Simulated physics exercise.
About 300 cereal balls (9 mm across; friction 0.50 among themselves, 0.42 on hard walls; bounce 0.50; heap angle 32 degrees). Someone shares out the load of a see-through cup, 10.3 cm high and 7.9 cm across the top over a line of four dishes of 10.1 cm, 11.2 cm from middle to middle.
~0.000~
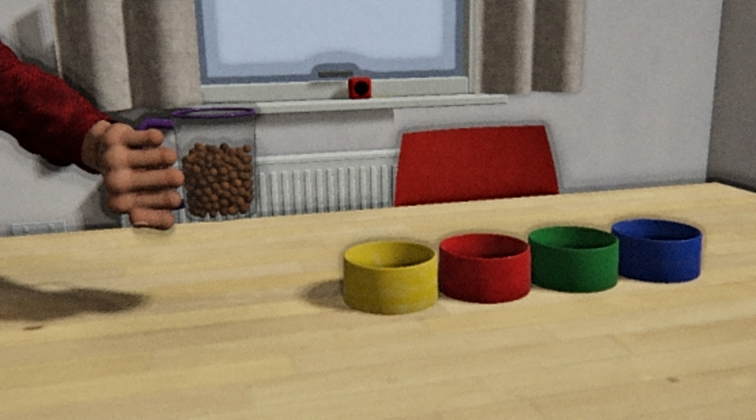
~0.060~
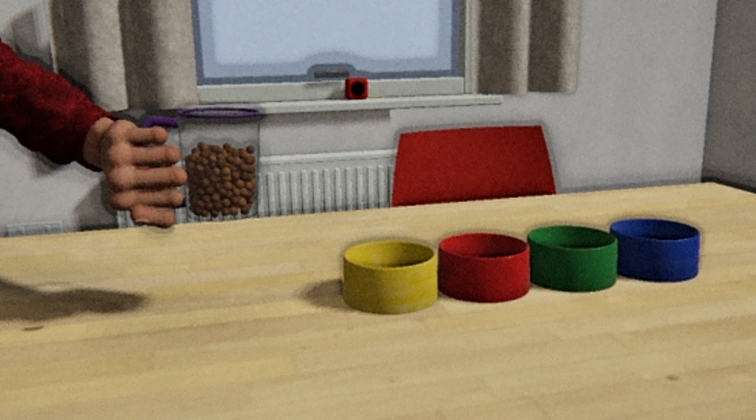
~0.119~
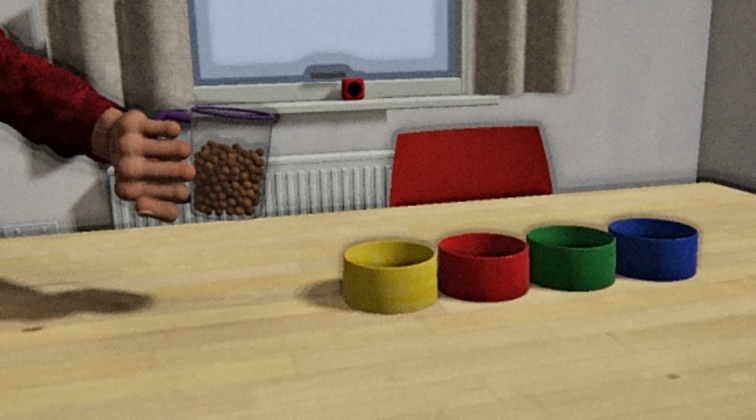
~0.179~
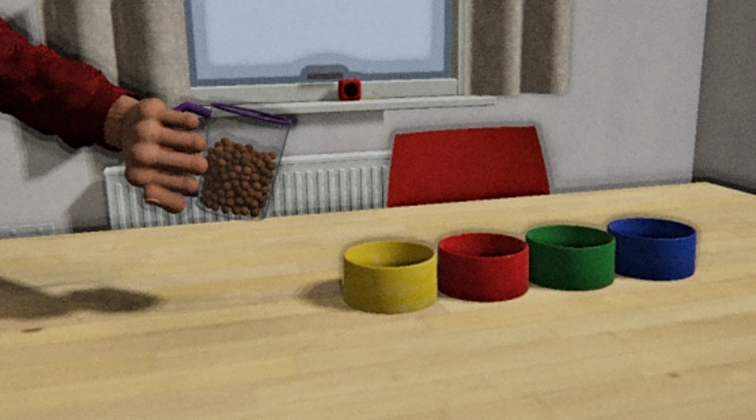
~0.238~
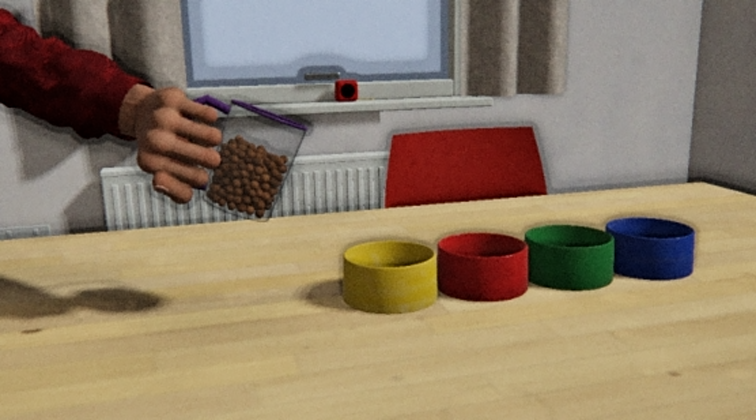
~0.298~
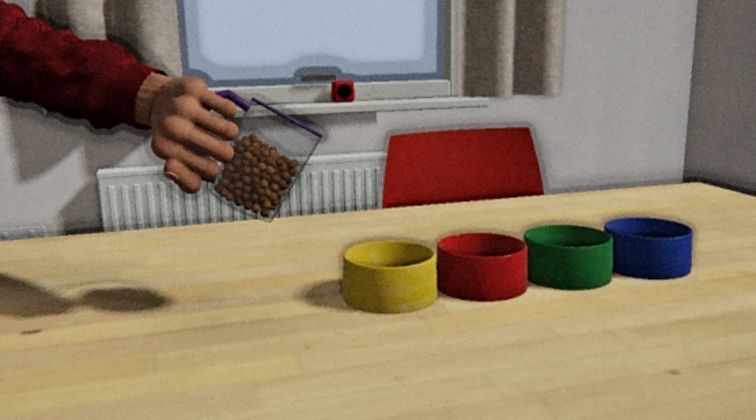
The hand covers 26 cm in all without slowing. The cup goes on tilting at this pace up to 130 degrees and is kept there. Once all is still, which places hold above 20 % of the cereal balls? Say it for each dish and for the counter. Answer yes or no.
Red: Yes, blue: No, green: No, yellow: No, counter: No.
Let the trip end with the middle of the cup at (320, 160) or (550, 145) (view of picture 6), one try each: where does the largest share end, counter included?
Most goes to: Yellow, then red.
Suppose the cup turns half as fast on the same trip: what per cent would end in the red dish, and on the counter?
Red 100, counter 0.
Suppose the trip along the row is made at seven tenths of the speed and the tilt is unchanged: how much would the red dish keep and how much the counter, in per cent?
In that case red 10, counter 10.
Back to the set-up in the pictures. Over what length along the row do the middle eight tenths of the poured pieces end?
About 7 cm.
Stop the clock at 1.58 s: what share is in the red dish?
Near 90 per cent so far.
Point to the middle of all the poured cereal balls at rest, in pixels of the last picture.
Around (485, 268).
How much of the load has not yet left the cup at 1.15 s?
About 30 per cent.
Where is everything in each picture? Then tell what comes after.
Cup at (218, 164), tilt 0 degrees, lip at (254, 111), moved 0.0 cm; middle of the pieces at (218, 182); yellow dish at (390, 255); red dish at (484, 246); green dish at (573, 238); blue dish at (656, 230), in the first picture.
Cup at (221, 163), tilt 2 degrees, lip at (259, 112), moved 0.3 cm; middle of the pieces at (220, 182), in the second picture.
Cup at (229, 163), tilt 8 degrees, lip at (272, 116), moved 1.1 cm; middle of the pieces at (227, 181), in the third picture.
Cup at (241, 162), tilt 15 degrees, lip at (290, 122), moved 2.3 cm; middle of the pieces at (236, 180), in the fourth picture.
Cup at (253, 162), tilt 23 degrees, lip at (306, 128), moved 3.5 cm; middle of the pieces at (245, 179), in the fifth picture.
Cup at (264, 161), tilt 31 degrees, lip at (321, 135), moved 4.6 cm; middle of the pieces at (255, 177); yellow dish at (389, 254); red dish at (482, 245); green dish at (568, 236); blue dish at (648, 228). The cup turns about 130 degrees a second and travels 19 cm a second, in the sixth picture.
After 0.81 s, tilt 97 degrees; cup holds 100 %.
Then, at 1.15 s, tilt 130 degrees; cup holds 30 %, red 50 %, yellow 5 %.
Then, at 1.58 s, tilt 130 degrees; cup holds 0 %, red 90 %, yellow 5 %.
At rest (1.9 s), red 90 %, blue 0 %, green 0 %, yellow 5 %, counter 5 %.
